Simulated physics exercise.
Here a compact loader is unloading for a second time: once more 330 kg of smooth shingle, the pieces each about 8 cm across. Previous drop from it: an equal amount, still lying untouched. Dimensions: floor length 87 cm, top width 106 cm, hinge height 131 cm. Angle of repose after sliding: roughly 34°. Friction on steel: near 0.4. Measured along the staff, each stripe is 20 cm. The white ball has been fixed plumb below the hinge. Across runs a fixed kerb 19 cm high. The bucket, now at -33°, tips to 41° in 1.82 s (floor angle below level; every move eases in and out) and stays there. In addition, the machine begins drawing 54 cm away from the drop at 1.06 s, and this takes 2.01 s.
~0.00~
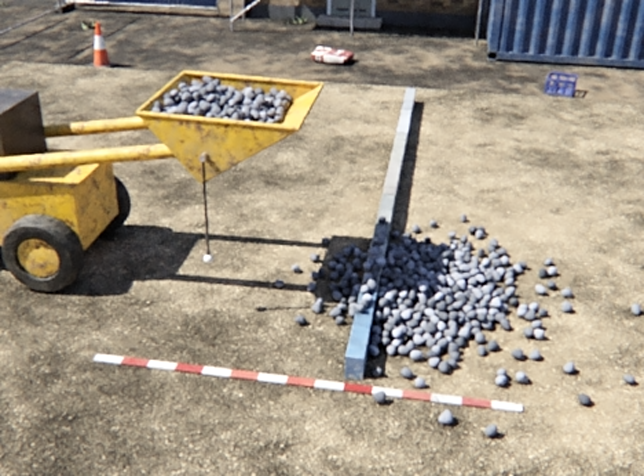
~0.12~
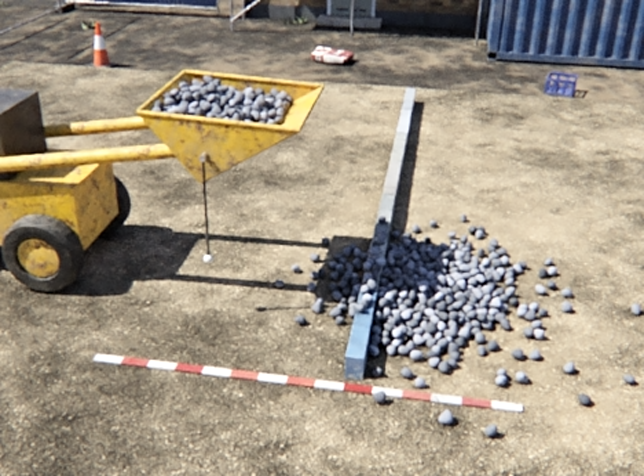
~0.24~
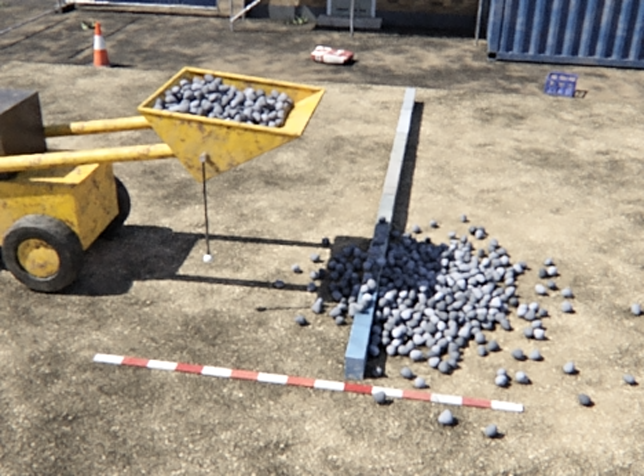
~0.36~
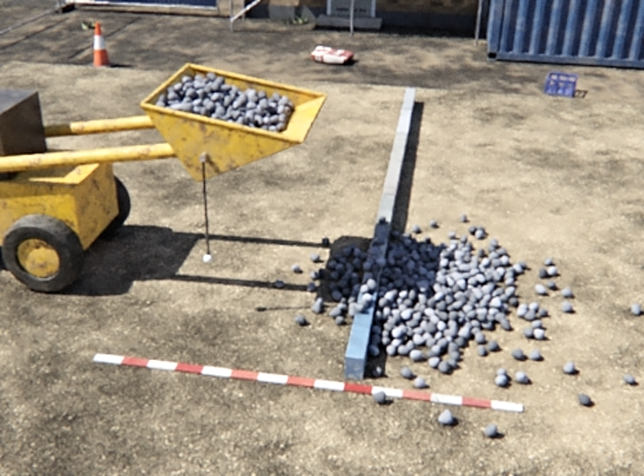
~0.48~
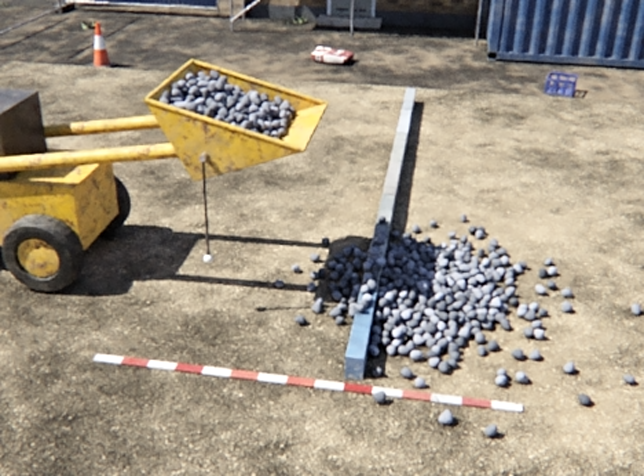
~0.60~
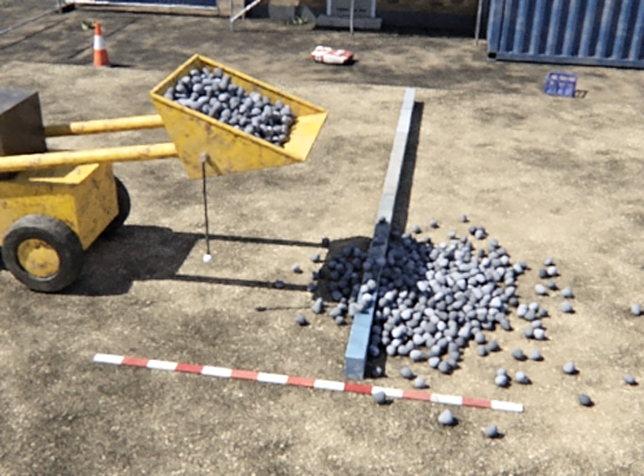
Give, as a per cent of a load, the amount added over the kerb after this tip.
Close to 0 parts in a hundred.
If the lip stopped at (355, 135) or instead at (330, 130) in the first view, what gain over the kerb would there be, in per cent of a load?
First place about 20 %, second about 5 %.
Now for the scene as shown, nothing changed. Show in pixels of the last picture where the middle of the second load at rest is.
Middle: Approx. (318, 274) px.
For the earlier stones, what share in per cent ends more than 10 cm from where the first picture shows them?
About 0 %.
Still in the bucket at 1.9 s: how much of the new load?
Roughly 10 parts in a hundred of the load.
After 1.4 s the floor is at 29°; in per cent of one load, 91 in the bucket, 20 on this side of the kerb, 89 over the kerb; the foremost stones are at (607, 336).
After 1.9 s the floor is at 41°; in per cent of one load, 9 in the bucket, 102 on this side of the kerb, 89 over the kerb; the foremost stones are at (607, 336).
After 3.5 s the floor is at 41°; in per cent of one load, 0 in the bucket, 111 on this side of the kerb, 89 over the kerb; the foremost stones are at (607, 336).
After 6.1 s the floor is at 41°; in per cent of one load, 0 in the bucket, 111 on this side of the kerb, 89 over the kerb; the foremost stones are at (607, 336). Net gain over the kerb, 0.
